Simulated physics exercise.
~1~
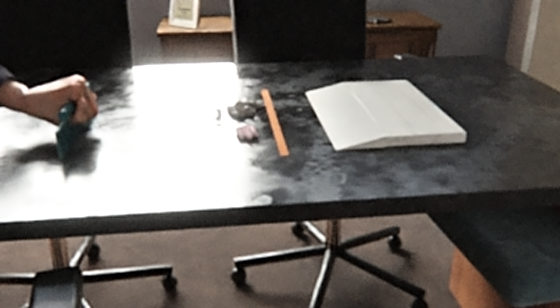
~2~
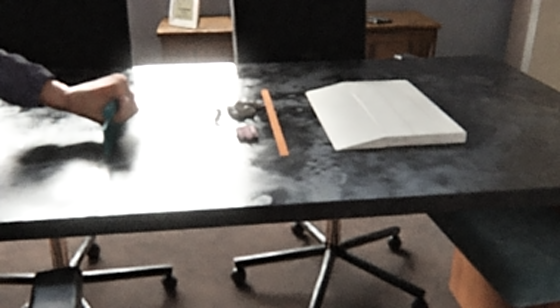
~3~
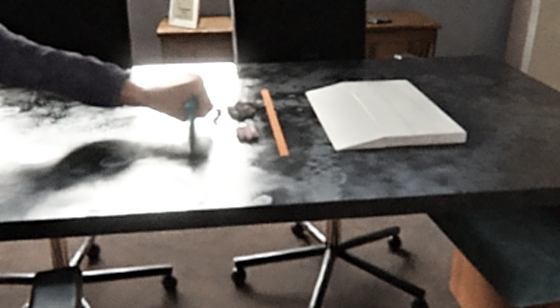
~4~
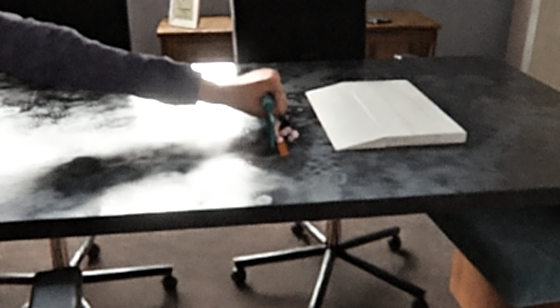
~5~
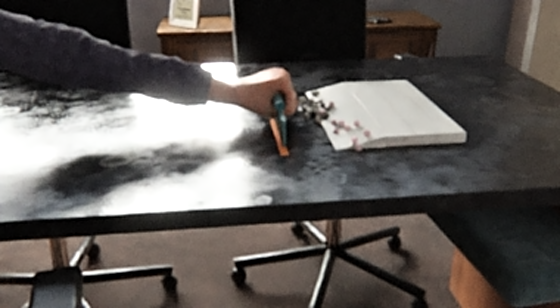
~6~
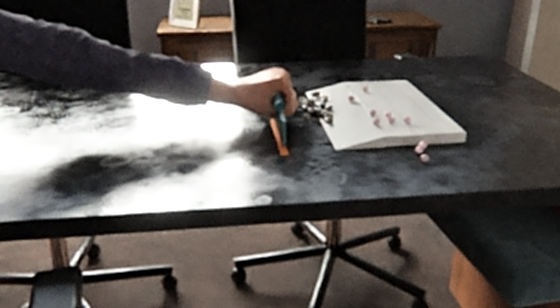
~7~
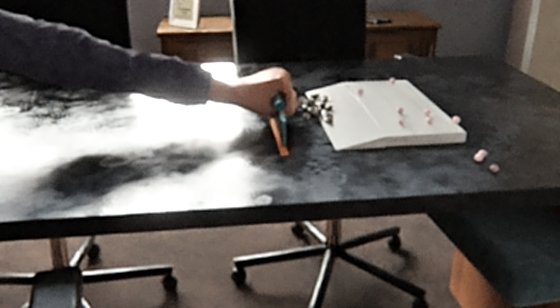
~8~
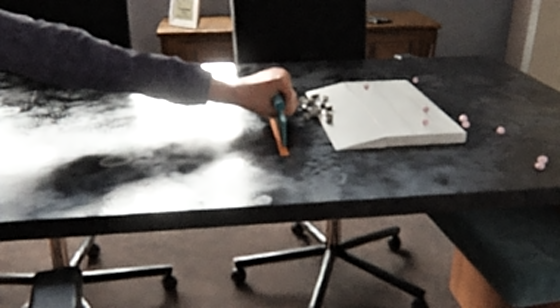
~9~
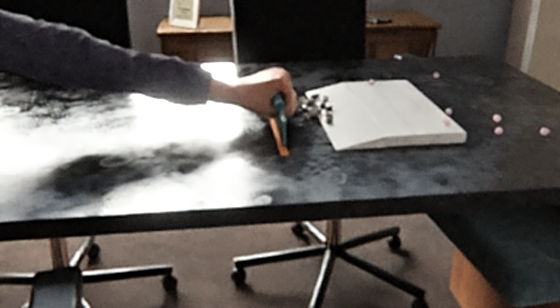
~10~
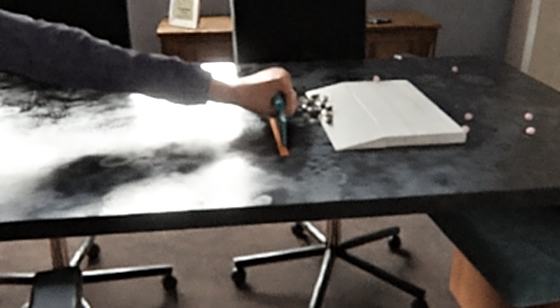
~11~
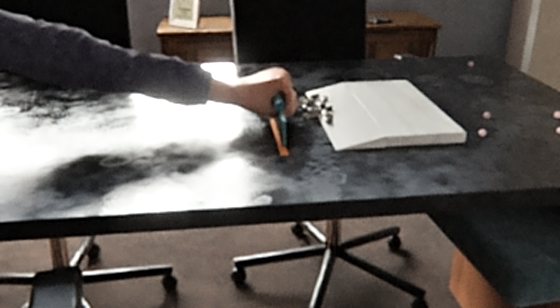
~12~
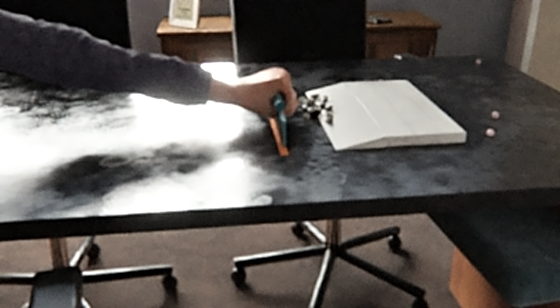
We see a hand slide a scraper right across a dark table into small loose pieces, stopping at an orange strip. Pink pieces scatter over a white ramp and roll onto the table beyond, while the darker ones stay bunched by the scraper and the ramp's near edge.
